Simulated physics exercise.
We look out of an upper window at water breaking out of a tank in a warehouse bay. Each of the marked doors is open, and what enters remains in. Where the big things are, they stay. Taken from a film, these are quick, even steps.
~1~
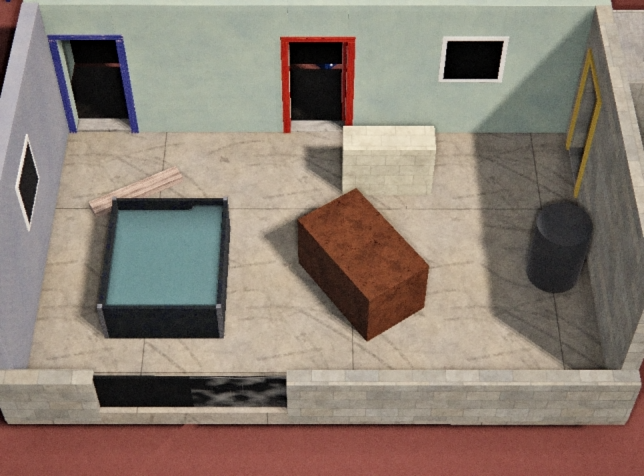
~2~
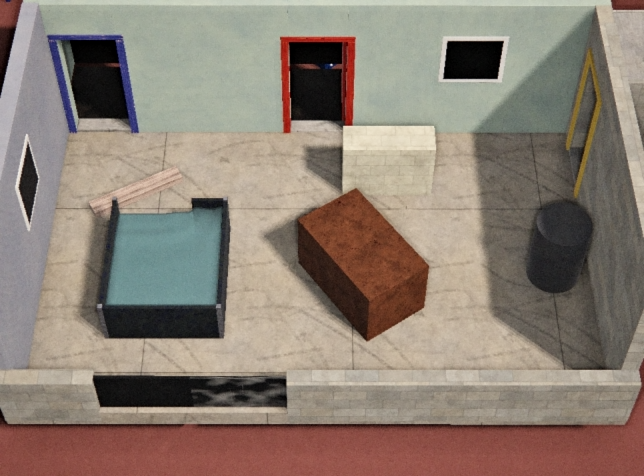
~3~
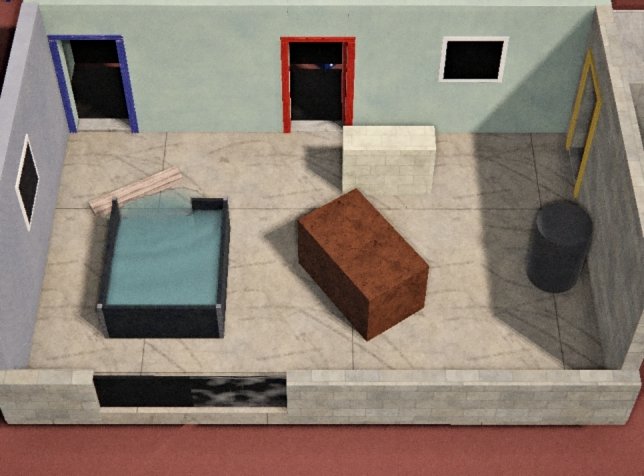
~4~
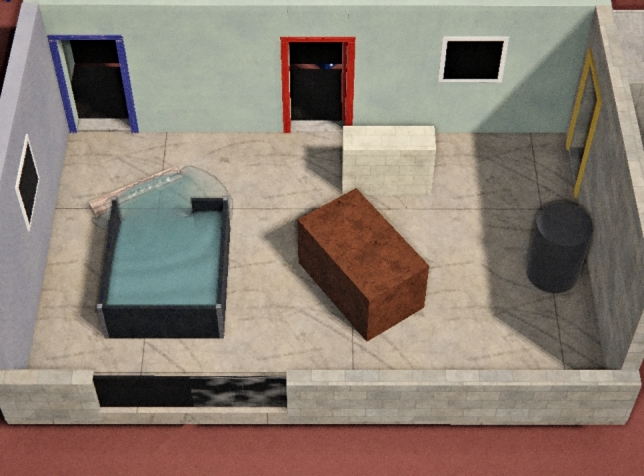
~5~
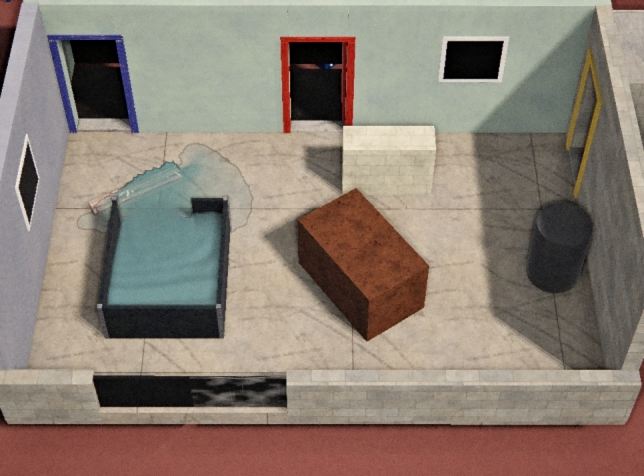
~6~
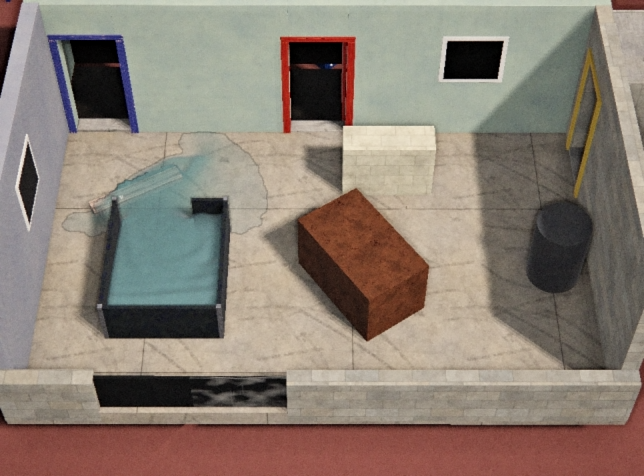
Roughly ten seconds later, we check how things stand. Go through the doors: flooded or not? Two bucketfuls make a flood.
In order: Red door: Above two buckets; blue door: Above two buckets; yellow door: Above two buckets.
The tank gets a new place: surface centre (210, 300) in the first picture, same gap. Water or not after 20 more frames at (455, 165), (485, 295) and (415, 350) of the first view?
I'd say swamped for the first, still dry for the second and still dry for the third.
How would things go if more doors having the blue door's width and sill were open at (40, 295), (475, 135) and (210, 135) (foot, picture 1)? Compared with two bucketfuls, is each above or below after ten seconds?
They turn out short, short and over.
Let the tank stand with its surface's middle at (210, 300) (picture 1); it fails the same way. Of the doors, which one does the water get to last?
The yellow one.
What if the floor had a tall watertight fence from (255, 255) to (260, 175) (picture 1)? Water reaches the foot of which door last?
That would be the yellow one.
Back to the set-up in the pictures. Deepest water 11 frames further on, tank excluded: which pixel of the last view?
Look near (150, 199).
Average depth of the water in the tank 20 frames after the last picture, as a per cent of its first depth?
Estimate: Close to 30 %.
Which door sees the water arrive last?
I pick the one in yellow.
A moment on, water covers 20 % of the floor; the red door wet at the sill, nothing in, the blue door under two buckets in, the yellow door not reached.
Next, water covers 30 % of the floor; the red door under two buckets in, the blue door over two buckets in, the yellow door not reached.
Then, water covers 45 % of the floor; the red door over two buckets in, the blue door far over two buckets in, the yellow door wet at the sill, nothing in.
Later, water covers 65 % of the floor; the red door over two buckets in, the blue door far over two buckets in, the yellow door over two buckets in.
In the end, water covers 90 % of the floor; the red door over two buckets in, the blue door far over two buckets in, the yellow door far over two buckets in.
